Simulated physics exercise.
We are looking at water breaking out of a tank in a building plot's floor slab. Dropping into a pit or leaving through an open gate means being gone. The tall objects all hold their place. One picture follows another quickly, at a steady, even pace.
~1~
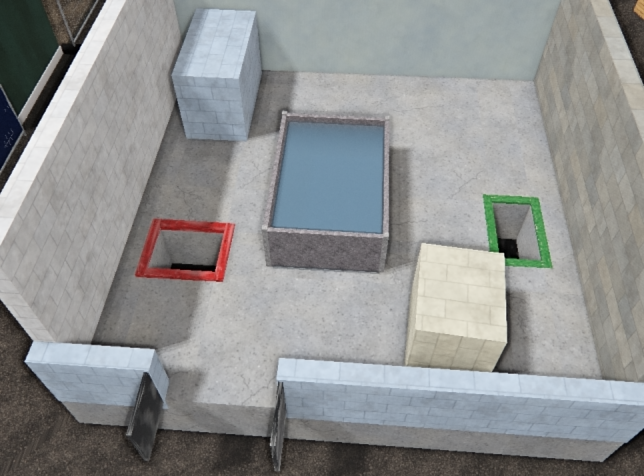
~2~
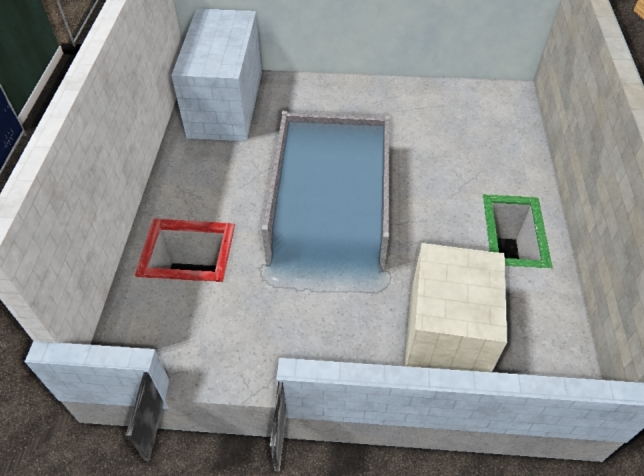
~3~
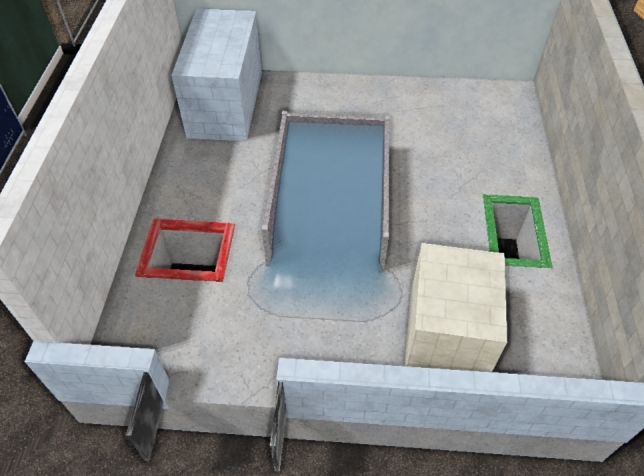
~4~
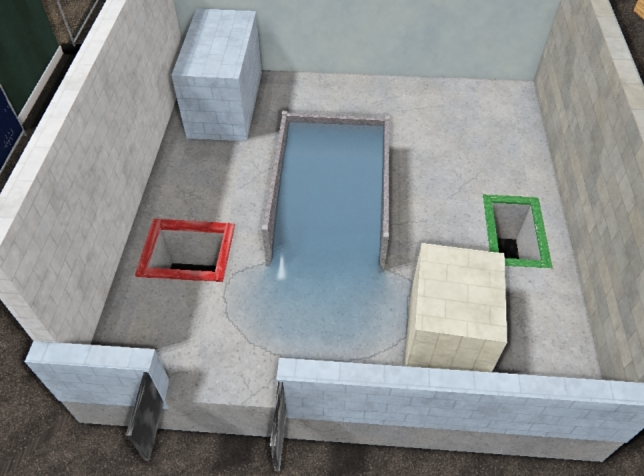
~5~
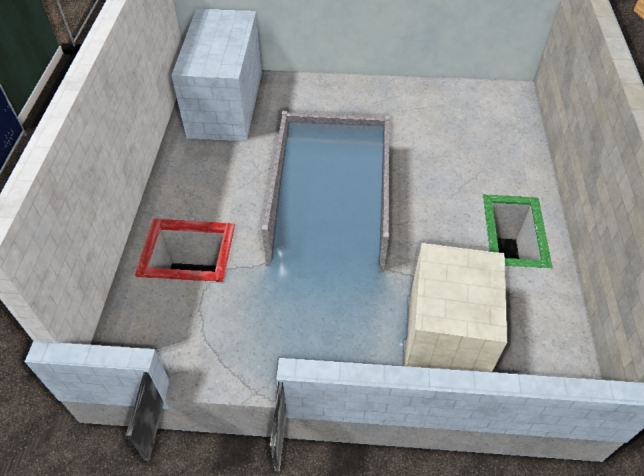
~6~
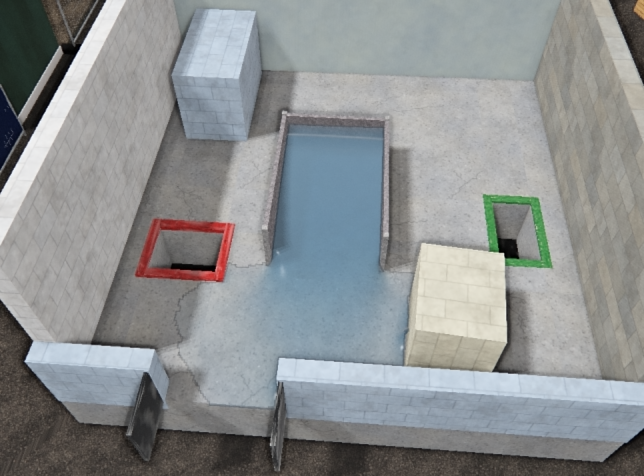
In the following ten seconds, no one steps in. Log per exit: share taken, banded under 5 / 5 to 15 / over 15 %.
Log - gate: Over 15 %; red pit: 5 to 15 %; green pit: 5 to 15 %.
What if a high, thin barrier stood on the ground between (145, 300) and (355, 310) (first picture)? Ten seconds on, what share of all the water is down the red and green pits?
Approximate split, red: 20 in a hundred; green: 12 in a hundred.
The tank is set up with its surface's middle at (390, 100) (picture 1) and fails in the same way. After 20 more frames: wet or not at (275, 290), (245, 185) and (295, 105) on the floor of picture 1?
Okay, first one got wet, second one high and dry, last one high and dry.
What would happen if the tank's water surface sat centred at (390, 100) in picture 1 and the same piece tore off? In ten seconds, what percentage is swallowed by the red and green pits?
So red takes 6 % and green takes 15 %.
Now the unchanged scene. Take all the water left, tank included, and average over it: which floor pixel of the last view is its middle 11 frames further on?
The water's centre sits above (329, 295).
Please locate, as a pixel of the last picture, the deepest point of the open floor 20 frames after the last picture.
I'd go with (82, 374) as the deepest place.
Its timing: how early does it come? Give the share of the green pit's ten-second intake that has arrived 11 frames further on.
Some 0 in a hundred.
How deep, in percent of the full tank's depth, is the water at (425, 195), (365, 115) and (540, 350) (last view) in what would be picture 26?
First 2, next 0, last 2 in a hundred.
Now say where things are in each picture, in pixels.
In the first frame, the open tank at (331, 174) is whole and still.
In the second frame, water pours out at (325, 256) and has run to (386, 275).
In the third frame, water pours out at (325, 258) and has run to (396, 291).
In the fourth frame, the front is at (250, 333), out from the gap at (325, 258).
In the fifth frame, the front is at a hidden place, out from the gap at (325, 258).
In the sixth frame, the front is at a hidden place, out from the gap at (325, 259).
A moment on, water covers 20 % of the floor; the gate 5 %, the red pit 0 %, the green pit 0 %.
Next, water covers 25 % of the floor; the gate 15 %, the red pit 0 %, the green pit 0 %.
Then, water covers 45 % of the floor; the gate 24 %, the red pit 1 %, the green pit 1 %.
Later, water covers 65 % of the floor; the gate 31 %, the red pit 4 %, the green pit 5 %.
In the end, water covers 75 % of the floor; the gate 38 %, the red pit 7 %, the green pit 7 %.
